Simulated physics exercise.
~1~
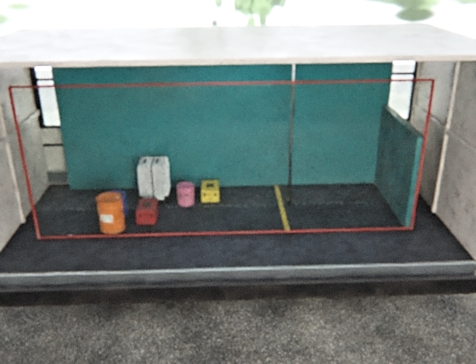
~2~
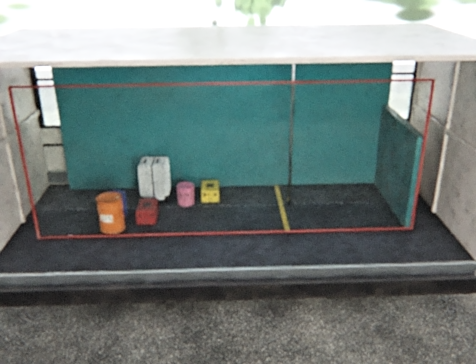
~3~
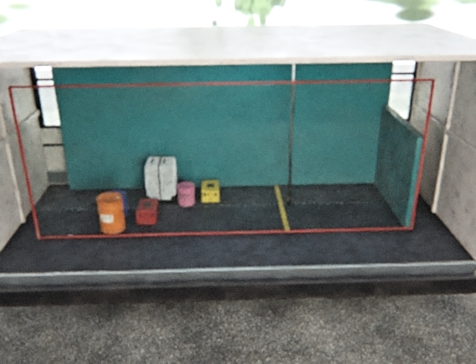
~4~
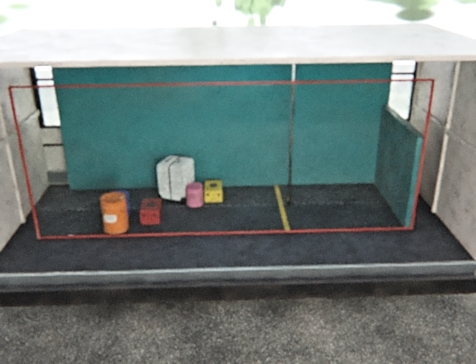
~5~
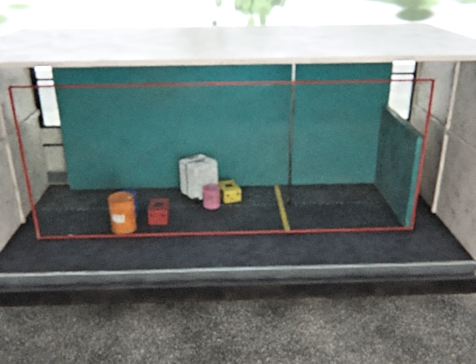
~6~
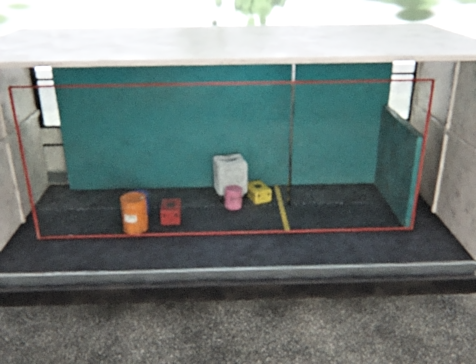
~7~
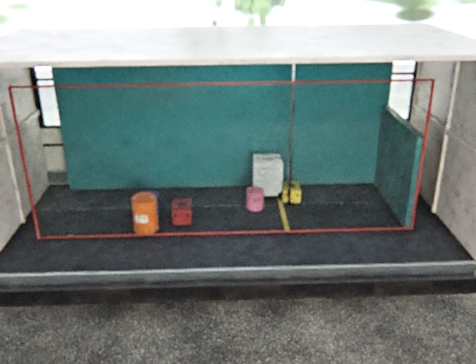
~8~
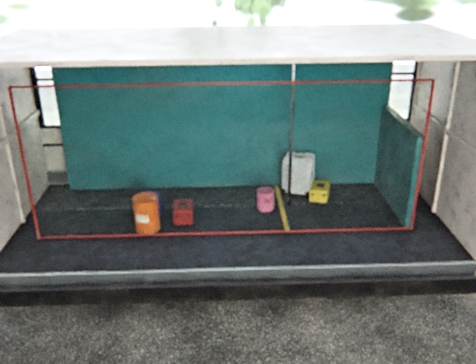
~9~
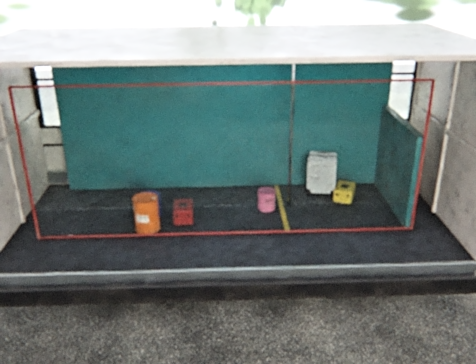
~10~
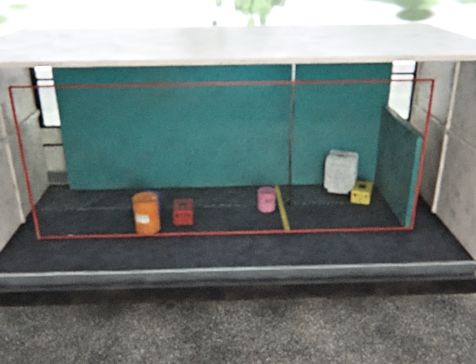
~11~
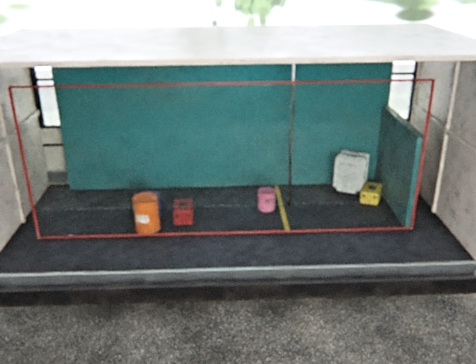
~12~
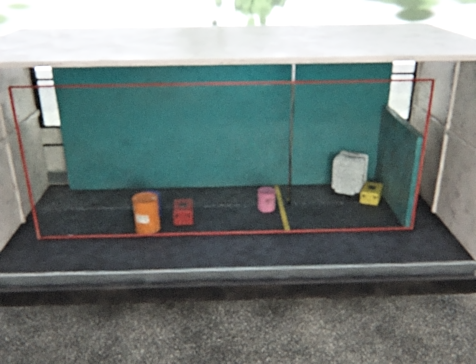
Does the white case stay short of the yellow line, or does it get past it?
It gets past the yellow line, sliding right and coming to rest upright near the right-hand wall, beside the yellow box.
